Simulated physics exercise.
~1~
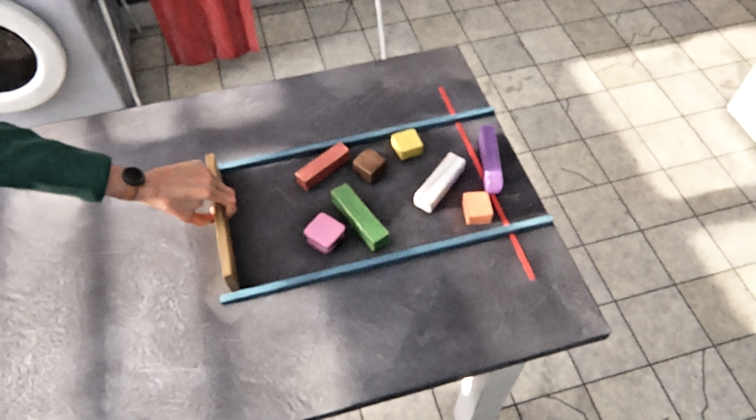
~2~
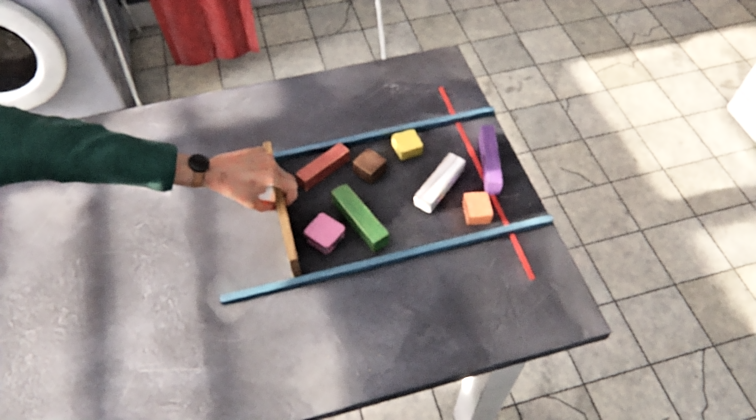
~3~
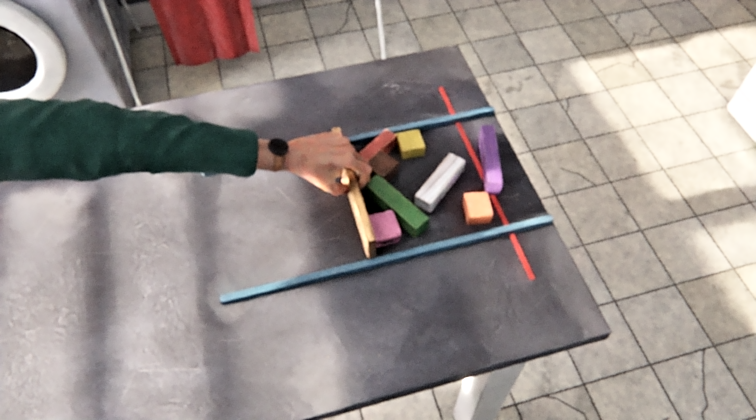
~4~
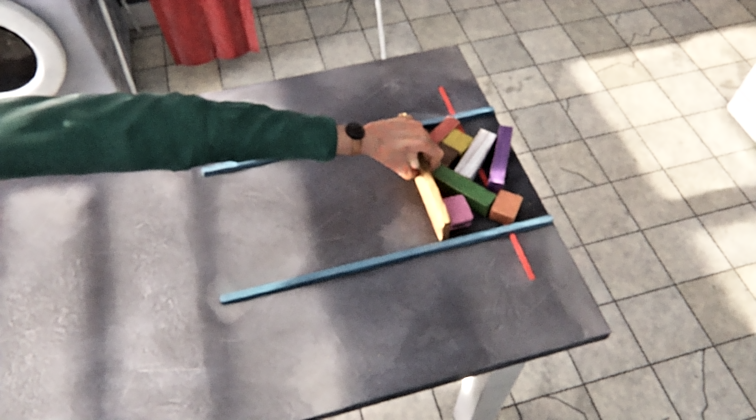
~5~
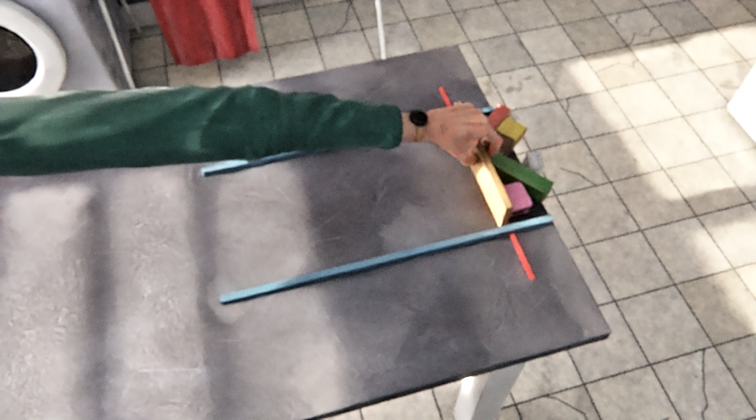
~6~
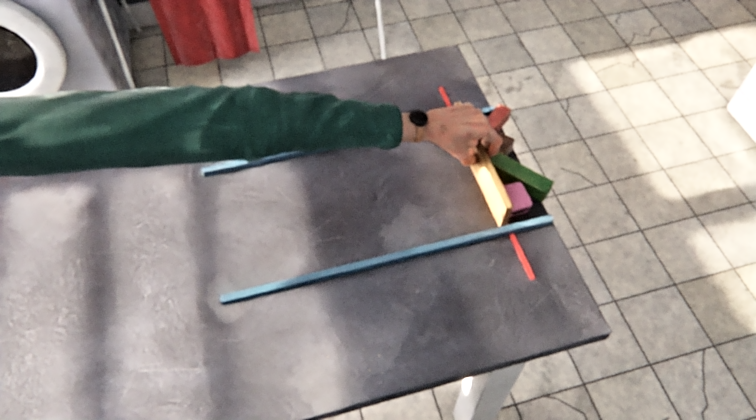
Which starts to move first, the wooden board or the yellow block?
The wooden board starts to move first, while the yellow block stays where it is until the board has pushed farther to the right.
In this clip, a hand slides an upright wooden board rightward between two blue strips, gathering colored sticks and blocks toward the table's end. The board stops around the red tape, with the purple, white, orange and yellow pieces gone and the others bunched at the edge.
